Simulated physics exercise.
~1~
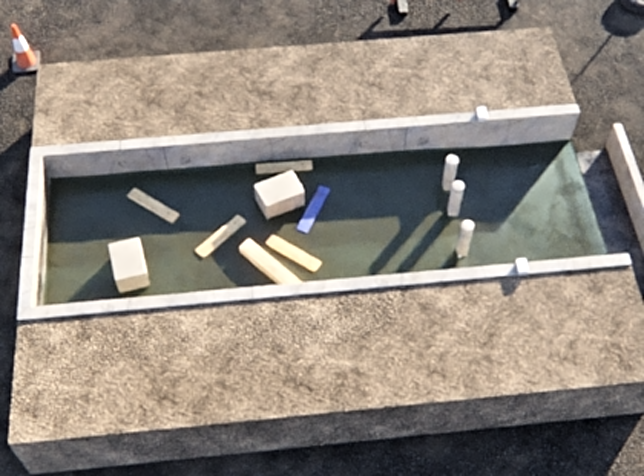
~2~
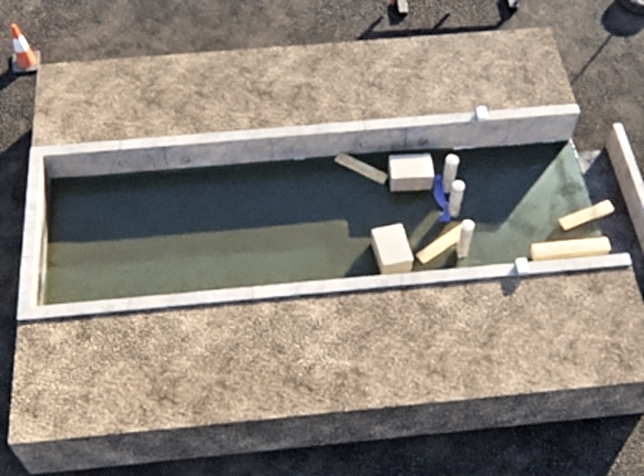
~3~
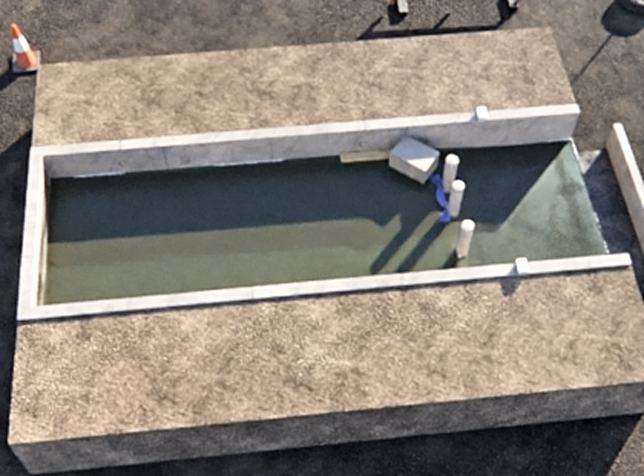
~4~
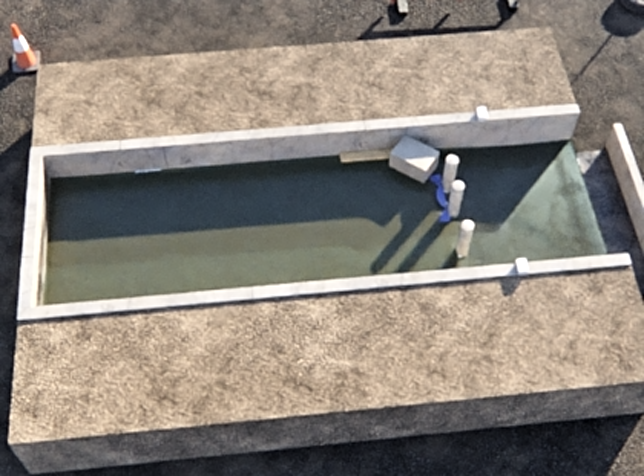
Crates and beams drift right along a channel, and the blue board stays caught at the posts.
